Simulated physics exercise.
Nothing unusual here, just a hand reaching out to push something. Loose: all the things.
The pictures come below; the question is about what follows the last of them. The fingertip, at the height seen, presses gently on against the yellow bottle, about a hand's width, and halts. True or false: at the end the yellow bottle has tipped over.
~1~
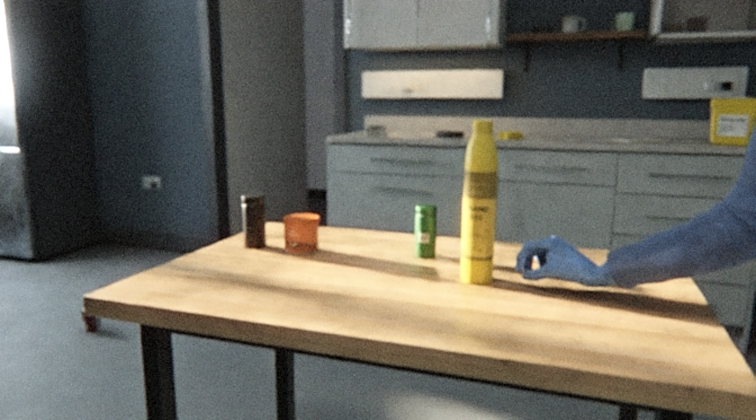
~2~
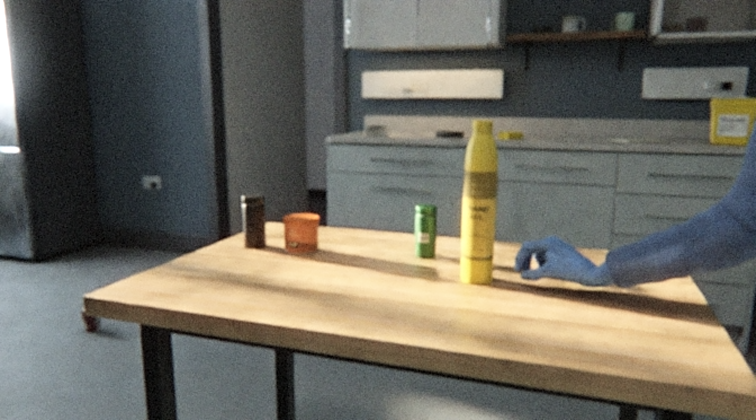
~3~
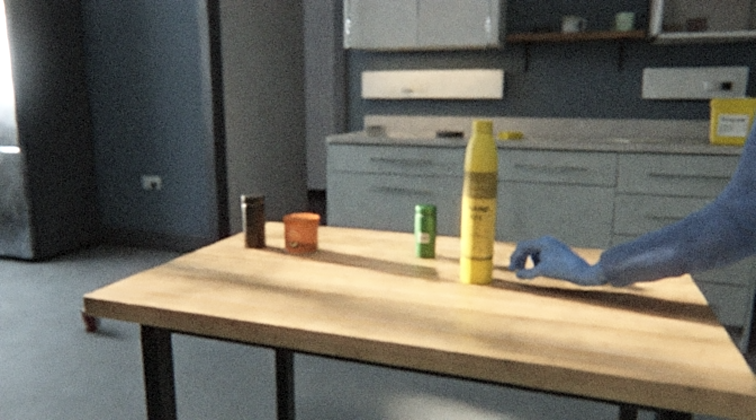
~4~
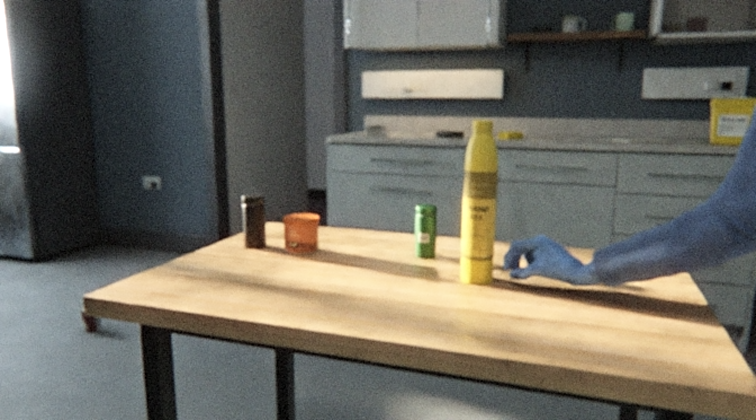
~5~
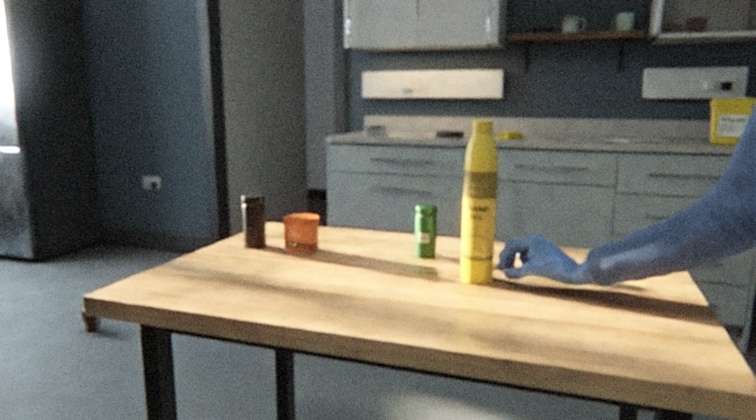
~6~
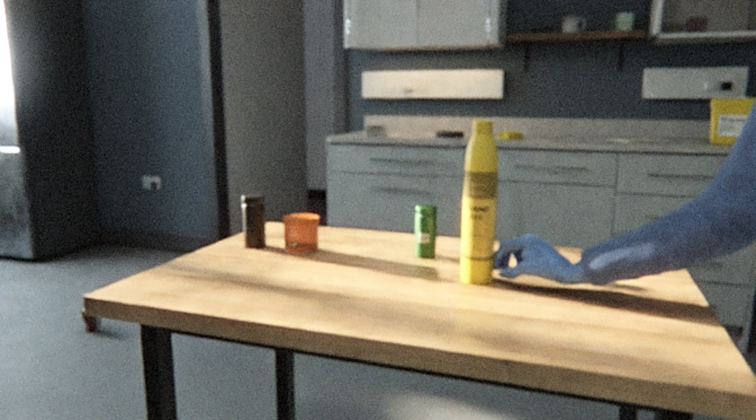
False.
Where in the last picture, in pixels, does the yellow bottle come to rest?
In the last picture, near pixel (418, 199).
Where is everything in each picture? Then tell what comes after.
Yellow bottle (480, 203), in the first frame.
Yellow bottle (480, 203), in the second frame.
Yellow bottle (480, 203), in the third frame.
Yellow bottle (480, 203), in the fourth frame.
Yellow bottle (480, 203), in the fifth frame.
Yellow bottle (480, 203), in the sixth frame.
Then, 0.70 s after the last picture, yellow bottle slid about its own width near (452, 201).
Then, 1.40 s after the last picture, yellow bottle slid well along near (423, 199).
At rest, moved from the start, yellow bottle. Seen from the same camera at the end, yellow bottle near (418, 199).
